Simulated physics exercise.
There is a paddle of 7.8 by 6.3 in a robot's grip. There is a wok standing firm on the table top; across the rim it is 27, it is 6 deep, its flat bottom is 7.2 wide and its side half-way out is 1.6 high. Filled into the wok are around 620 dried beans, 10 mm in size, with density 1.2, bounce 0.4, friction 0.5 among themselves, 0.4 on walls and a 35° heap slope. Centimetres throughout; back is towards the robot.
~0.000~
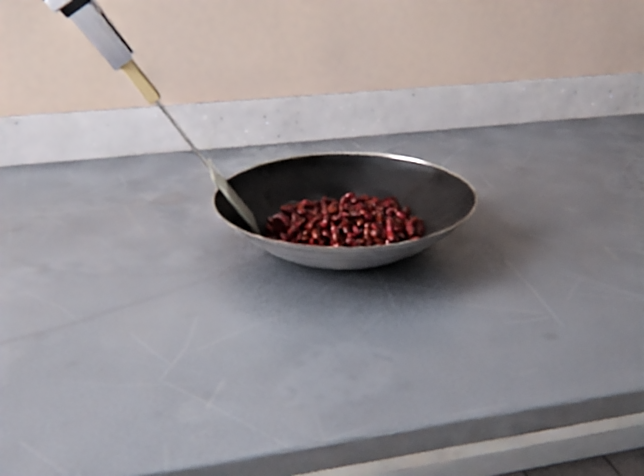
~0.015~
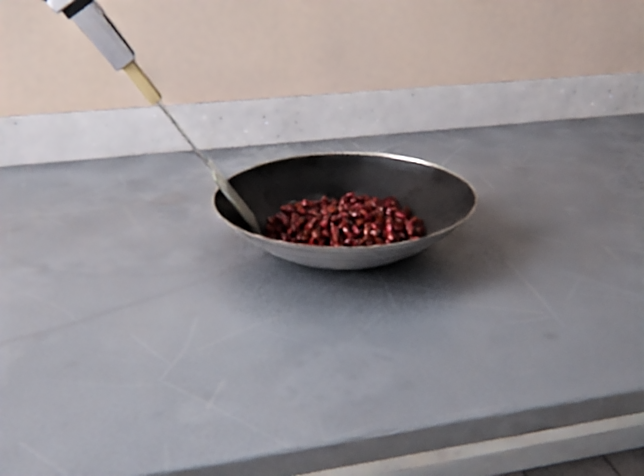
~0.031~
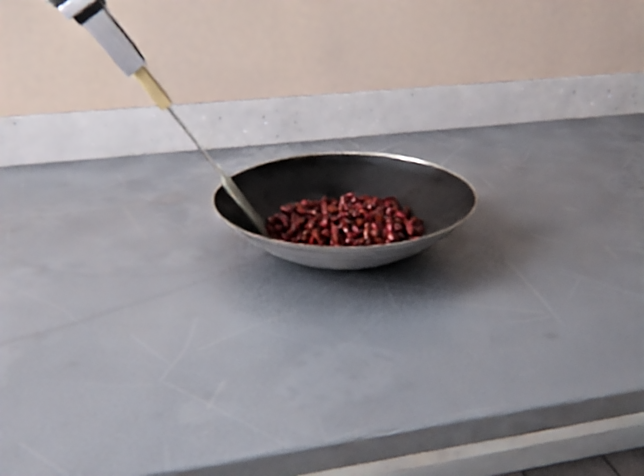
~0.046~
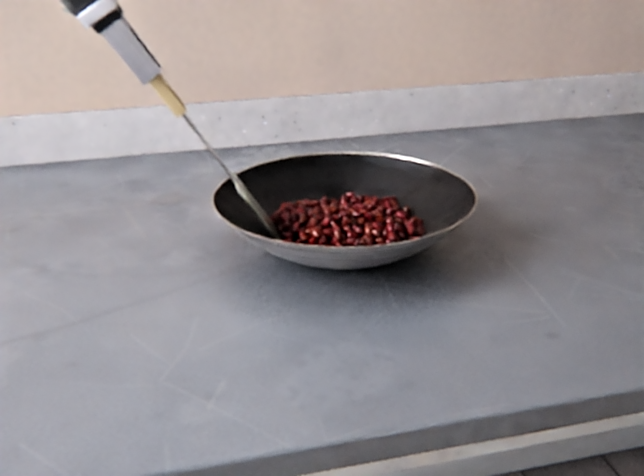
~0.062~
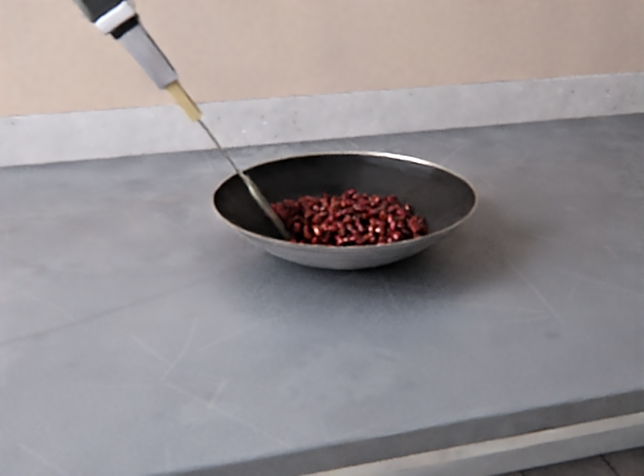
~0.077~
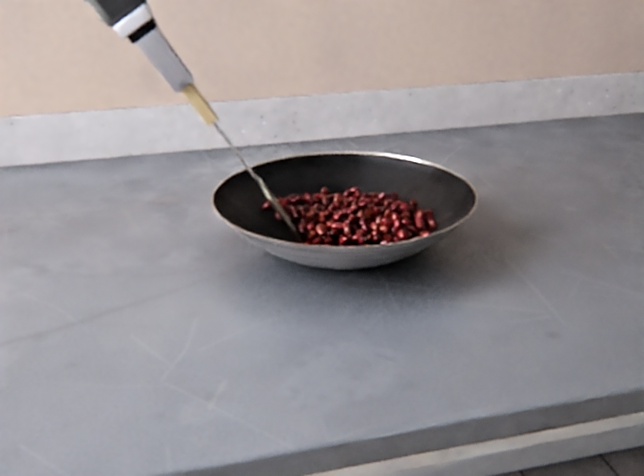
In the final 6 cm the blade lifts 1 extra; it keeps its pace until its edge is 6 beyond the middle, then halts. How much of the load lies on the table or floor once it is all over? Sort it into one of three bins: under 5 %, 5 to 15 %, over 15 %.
Bin: 5 to 15 %.
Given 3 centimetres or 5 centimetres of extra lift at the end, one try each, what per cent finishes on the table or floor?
Close to 10 and 10 percent respectively.
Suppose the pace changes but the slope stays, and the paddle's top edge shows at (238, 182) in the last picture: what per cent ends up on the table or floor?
My guess is around 0 percent.
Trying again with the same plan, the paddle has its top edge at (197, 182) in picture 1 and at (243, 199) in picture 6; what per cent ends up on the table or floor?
Close to 5 in a hundred.
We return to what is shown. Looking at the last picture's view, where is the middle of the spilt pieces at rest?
Near (503, 223) in the last picture.
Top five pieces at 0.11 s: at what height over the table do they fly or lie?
Roughly 5 cm above the table.
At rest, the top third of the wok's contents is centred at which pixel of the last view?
Pixel estimate: About (427, 197).
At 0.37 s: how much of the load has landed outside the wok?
About 8 per cent.
By 0.11 s, sloping 58°, highest piece 6 above the table; 624 in the wok.
By 0.15 s, sloping 58°, highest piece 6 above the table; 624 in the wok.
By 0.37 s, sloping 58°, highest piece 7 above the table; 562 in the wok, 55 on the table or floor, 7 on the blade or in flight.
By 1.42 s, sloping 58°, highest piece 7 above the table; 562 in the wok, 62 on the table or floor.
Final count, 562 in the wok, 62 on the table or floor. That is 10 % on the table or floor.
